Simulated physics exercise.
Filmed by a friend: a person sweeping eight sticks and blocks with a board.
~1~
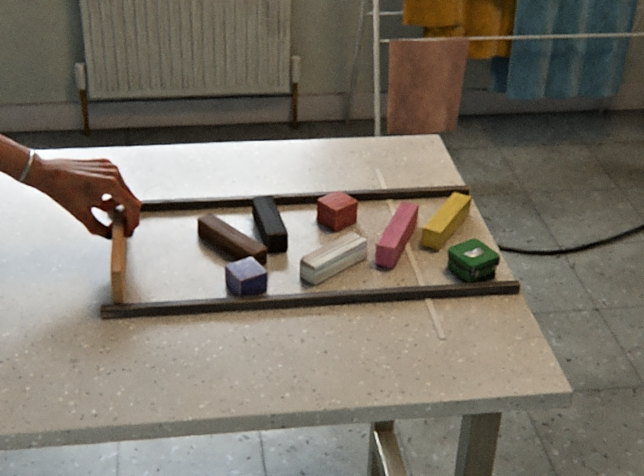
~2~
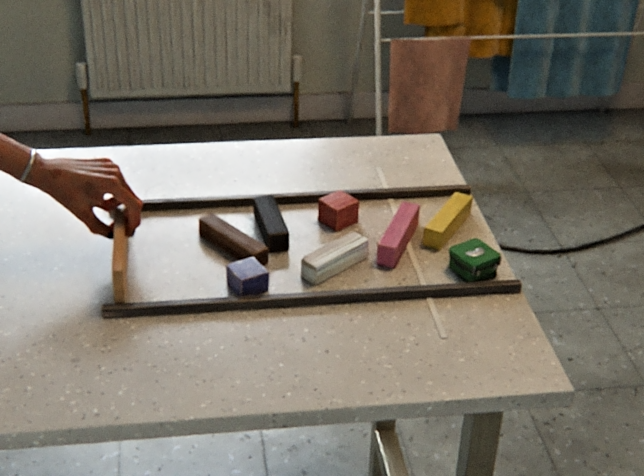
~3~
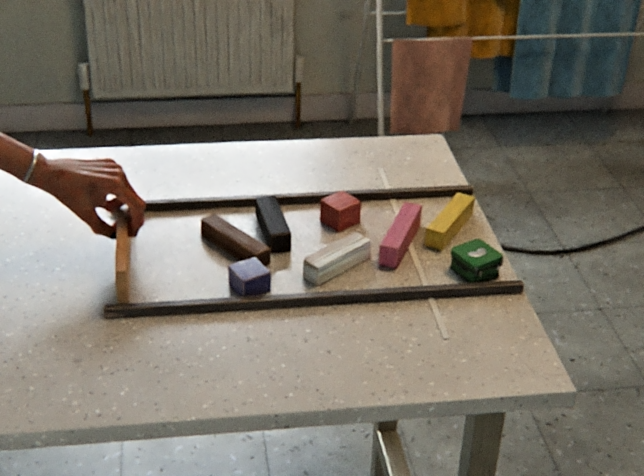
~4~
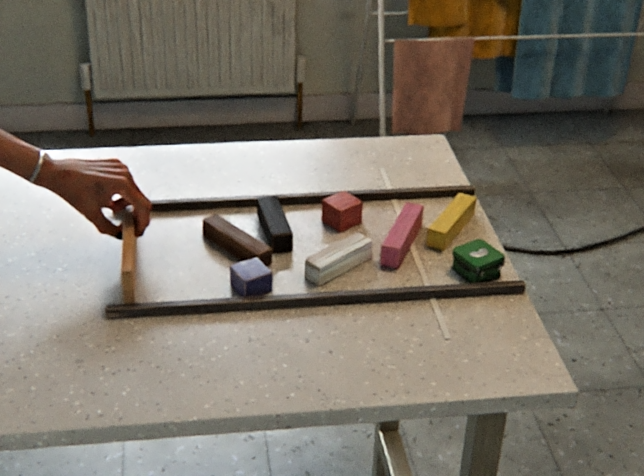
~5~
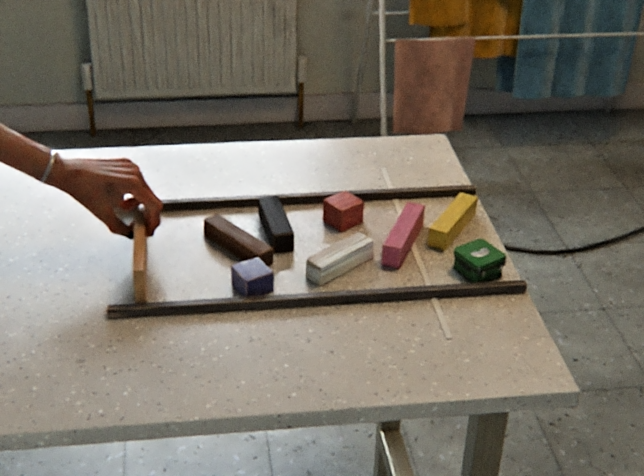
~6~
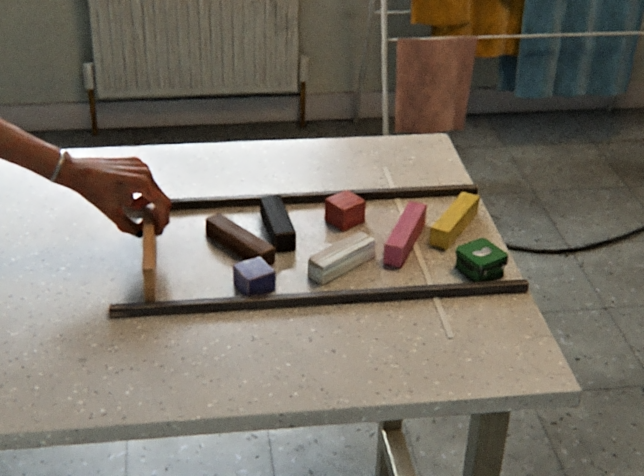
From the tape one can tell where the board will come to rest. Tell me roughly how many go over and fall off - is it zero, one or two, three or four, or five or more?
It sends over the edge a lone piece or a pair.
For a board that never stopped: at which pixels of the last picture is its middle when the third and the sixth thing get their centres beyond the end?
First about (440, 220), next about (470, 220).
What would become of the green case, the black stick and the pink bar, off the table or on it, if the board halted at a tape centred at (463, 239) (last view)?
Green case - goes down, black stick - stays in place, pink bar - goes down.
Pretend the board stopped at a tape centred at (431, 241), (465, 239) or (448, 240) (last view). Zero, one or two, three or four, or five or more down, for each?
Counts as listed: One or two / five or more / three to four.
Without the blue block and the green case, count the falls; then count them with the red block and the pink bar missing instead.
1 in the first try, 0 in the second.
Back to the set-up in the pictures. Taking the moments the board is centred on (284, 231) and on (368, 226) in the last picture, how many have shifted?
Moved so far: 4, later 7.
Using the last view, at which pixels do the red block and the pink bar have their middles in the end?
First object about (457, 206); second object about (485, 238).
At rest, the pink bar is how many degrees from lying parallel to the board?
Out of line by around 30°.
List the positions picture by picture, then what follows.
Green case (472, 262); yellow bar (447, 221); pink bar (398, 234); board (119, 239); tape (406, 243), in the first frame.
Yellow bar (448, 220); brown stick (233, 240), in the second frame.
Pink bar (401, 235); black stick (273, 224), in the third frame.
Green case (477, 263); blue block (251, 278), in the fourth frame.
Yellow bar (453, 221); board (141, 239), in the fifth frame.
Green case (481, 262); yellow bar (455, 220); pink bar (406, 234); board (150, 238); tape (414, 242), in the sixth frame.
Soon after, none off yet; green case at rest near (481, 262); yellow bar at rest near (455, 220); pink bar at rest near (406, 234).
After that, none off yet; green case at rest near (481, 262); yellow bar at rest near (455, 220); pink bar moving near (411, 234).
In the end, the number that fall off is one or two; gone, yellow bar.
